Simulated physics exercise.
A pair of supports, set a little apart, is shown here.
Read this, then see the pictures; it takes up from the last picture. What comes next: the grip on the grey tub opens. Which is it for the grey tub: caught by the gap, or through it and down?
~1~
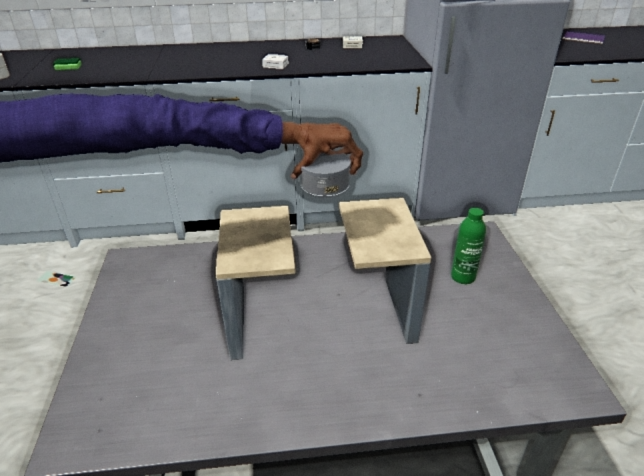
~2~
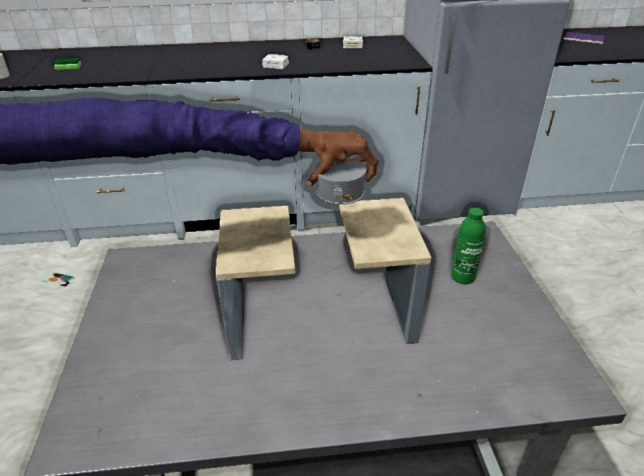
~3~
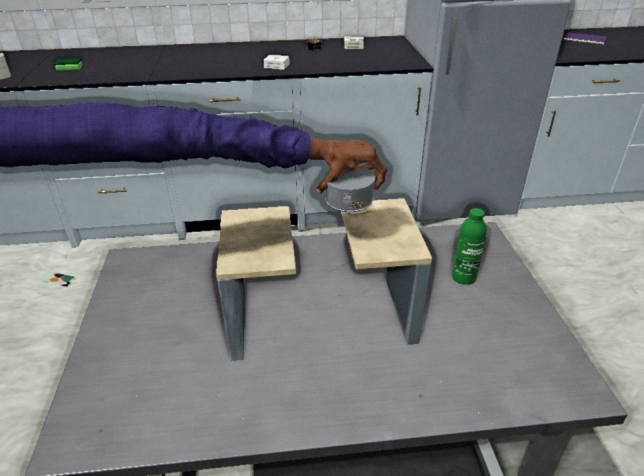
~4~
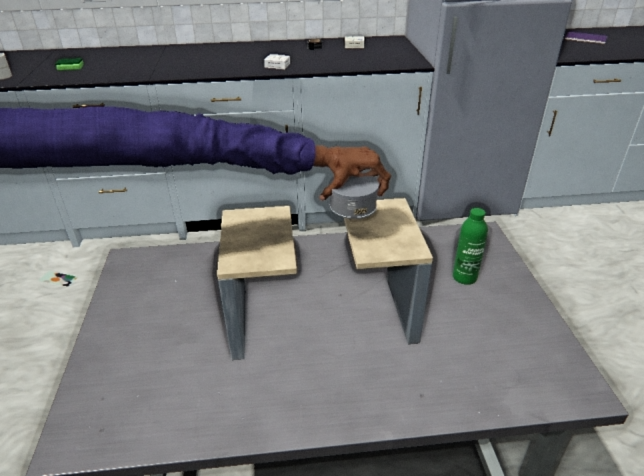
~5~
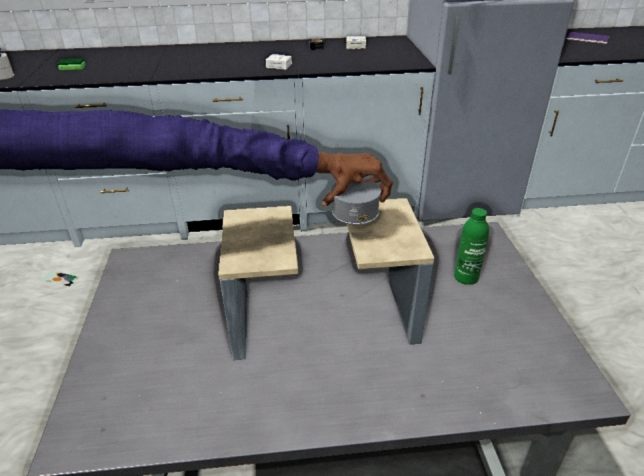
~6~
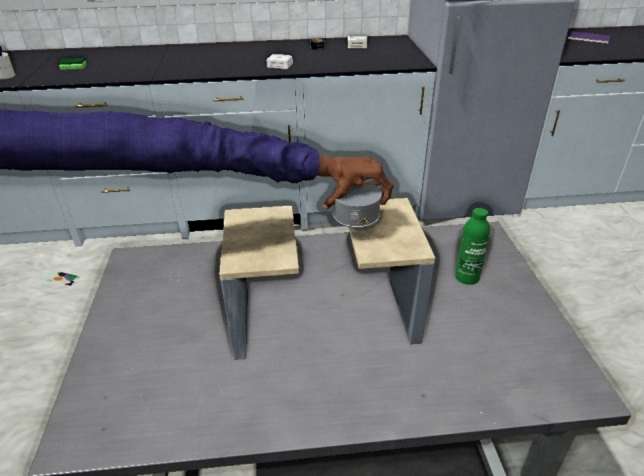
Honestly, it stays up at the gap.
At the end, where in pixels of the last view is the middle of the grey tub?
End point in the final view: About (356, 219).
Then, 0.20 s after the last picture, grey tub slid a little near (356, 220).
Then, 0.30 s after the last picture, grey tub resting near (355, 220).
At rest, moved from the start, grey tub; green bottle in place. Seen from the same camera at the end, grey tub near (356, 219). The tub is caught.
